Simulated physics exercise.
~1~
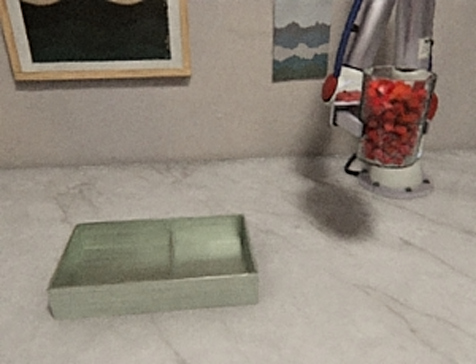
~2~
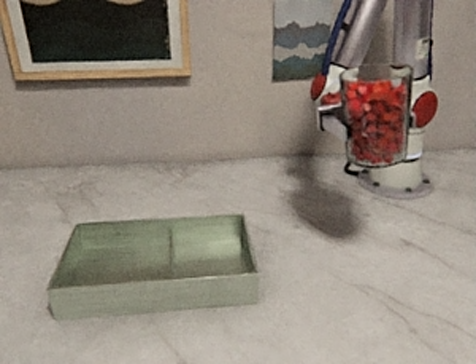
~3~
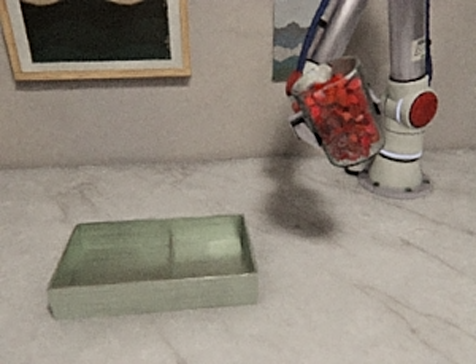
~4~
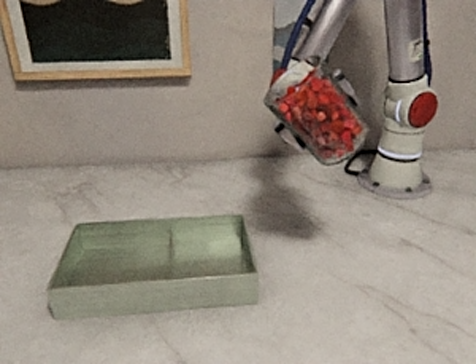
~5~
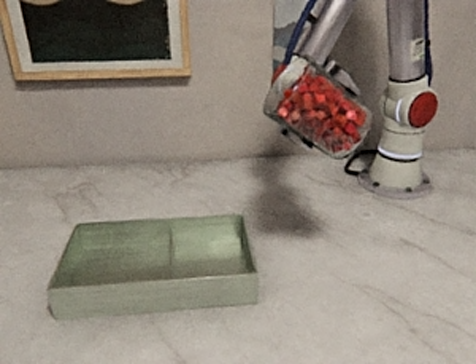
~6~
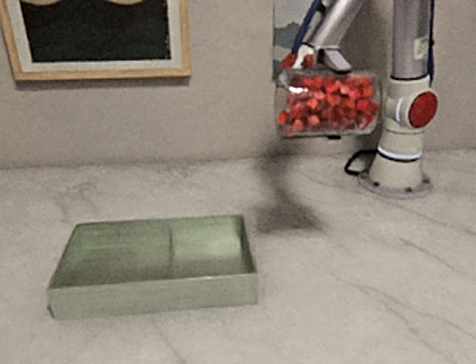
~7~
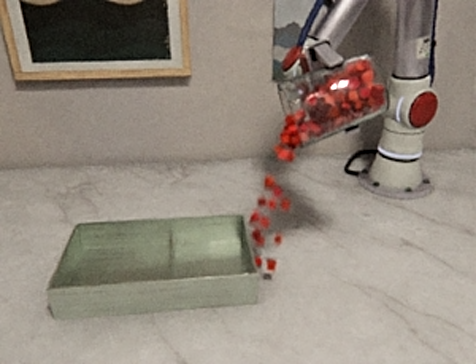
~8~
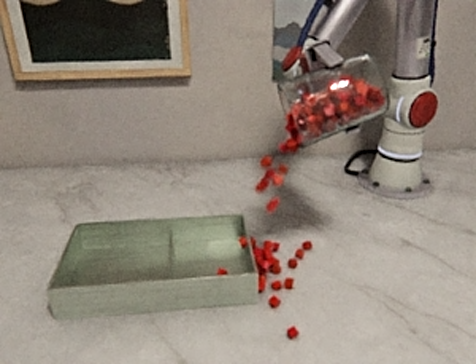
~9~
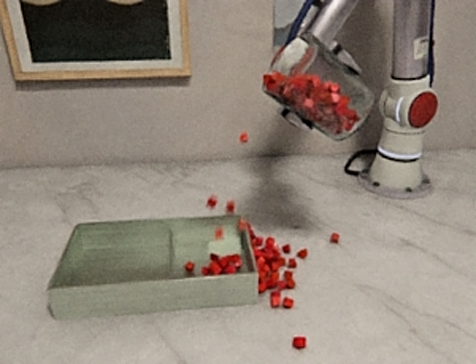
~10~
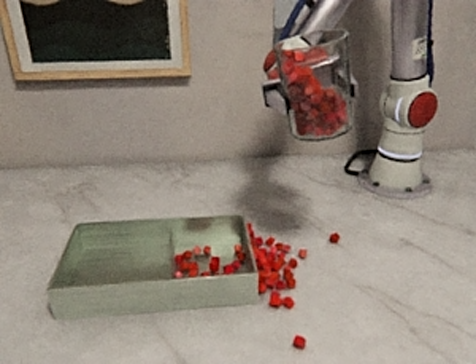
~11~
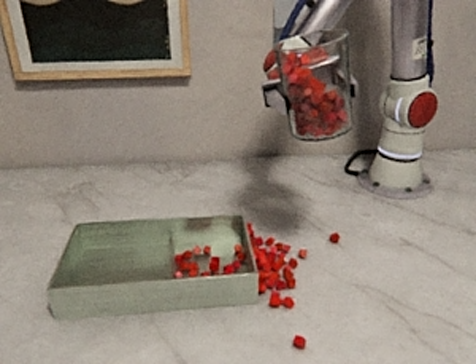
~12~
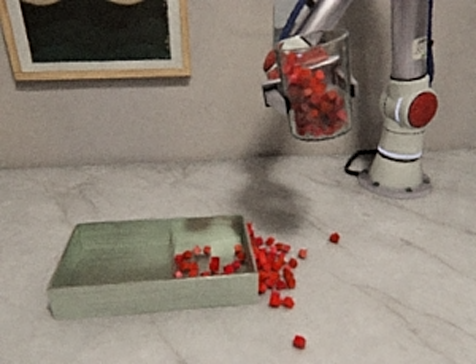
Robot arm carrying a clear tumbler left and tipping red dice partly into a green divided tray, many scattering beside it.
